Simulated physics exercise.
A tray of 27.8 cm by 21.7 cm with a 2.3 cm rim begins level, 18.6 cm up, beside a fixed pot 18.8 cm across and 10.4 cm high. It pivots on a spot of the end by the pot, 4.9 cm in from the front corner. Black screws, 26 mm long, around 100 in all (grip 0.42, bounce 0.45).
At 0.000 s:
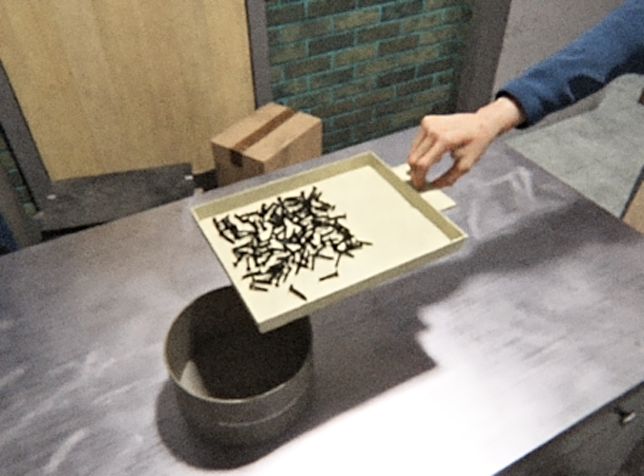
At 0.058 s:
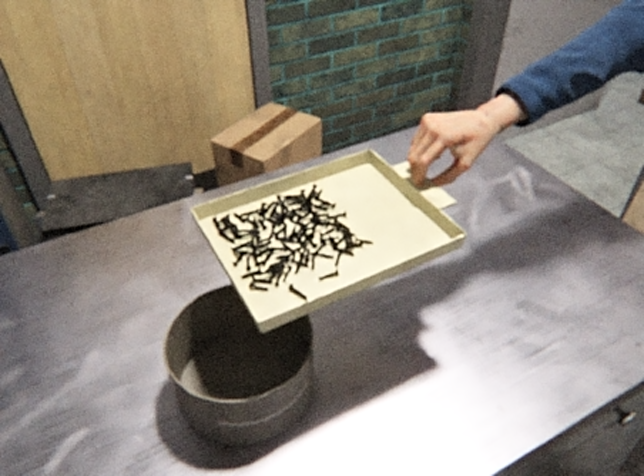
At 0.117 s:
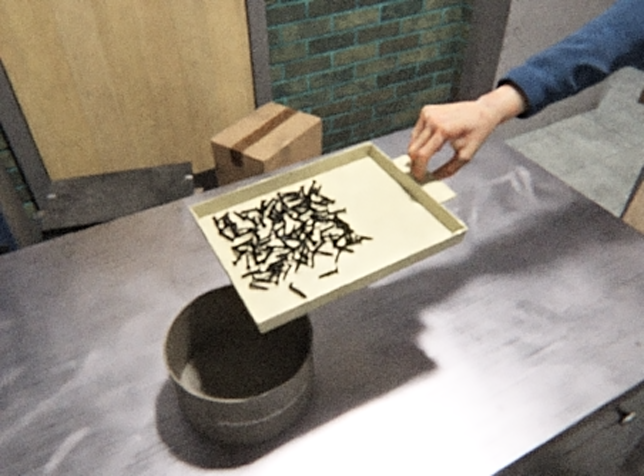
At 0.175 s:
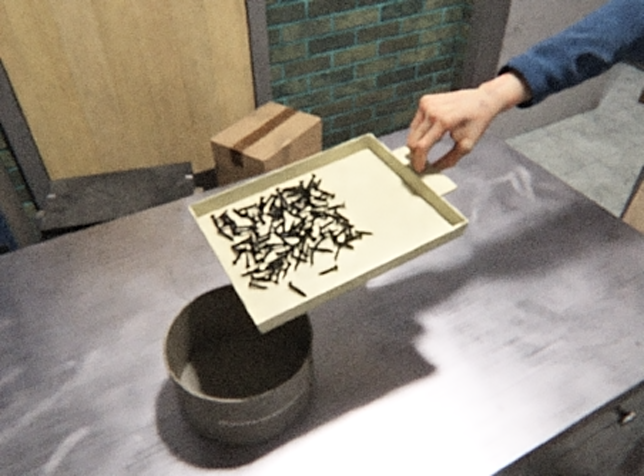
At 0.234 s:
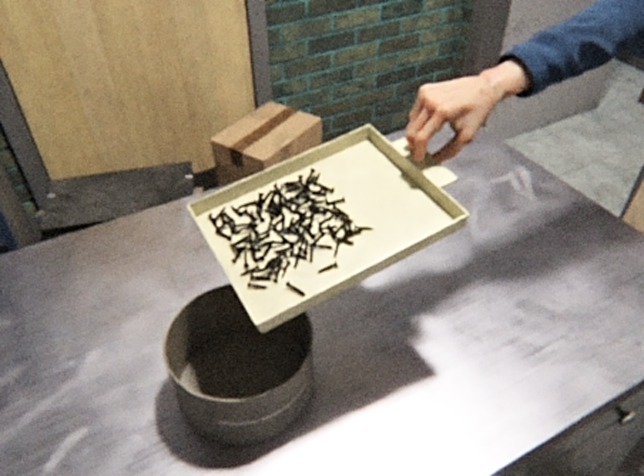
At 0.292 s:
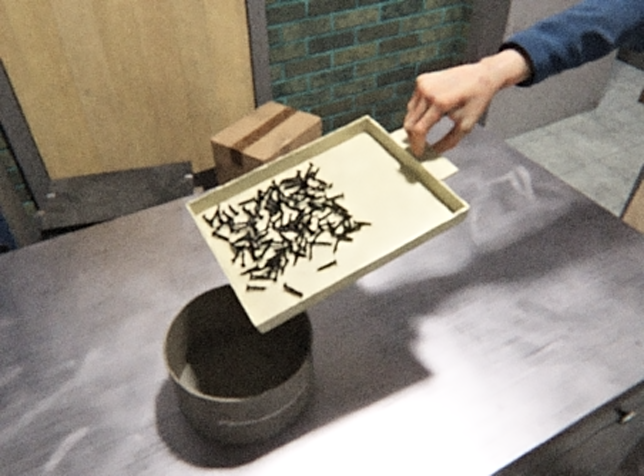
To begin with, a hand in a blue sleeve holds a shallow cream tray of scattered black screws almost level, its near end above a round dark pot on a gray table. The hand then gradually raises the far right end, tilting the tray slightly, while the screws barely shift.
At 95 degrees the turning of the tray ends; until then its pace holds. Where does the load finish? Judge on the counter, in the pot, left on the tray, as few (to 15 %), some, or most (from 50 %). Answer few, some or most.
On the counter: Few; in the pot: Most; left on the tray: Few.
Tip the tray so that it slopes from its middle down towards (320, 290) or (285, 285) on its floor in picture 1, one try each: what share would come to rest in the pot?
About 75 and 90 per cent.
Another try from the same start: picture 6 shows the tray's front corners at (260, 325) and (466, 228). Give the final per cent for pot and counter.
Pot 60, counter 40.
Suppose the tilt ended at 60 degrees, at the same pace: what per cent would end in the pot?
Then about 5 per cent.
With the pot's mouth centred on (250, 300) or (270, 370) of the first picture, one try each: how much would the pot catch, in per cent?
Some 10 and 60 per cent.
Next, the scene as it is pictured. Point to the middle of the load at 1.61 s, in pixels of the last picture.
Near (220, 272).
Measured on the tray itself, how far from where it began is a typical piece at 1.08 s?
About 6 cm.
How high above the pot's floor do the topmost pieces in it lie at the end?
About 2.0 cm.
After 1.08 s, tilt 50 degrees; the tray holds 100 %, the pot 0 %.
After 1.61 s, tilt 76 degrees; the tray holds 95 %, the pot 0 %.
After 2.20 s, tilt 95 degrees; the tray holds 10 %, the pot 80 %.
By 3.1 s all is still; counter 5 %, pot 95 %, tray 0 %.
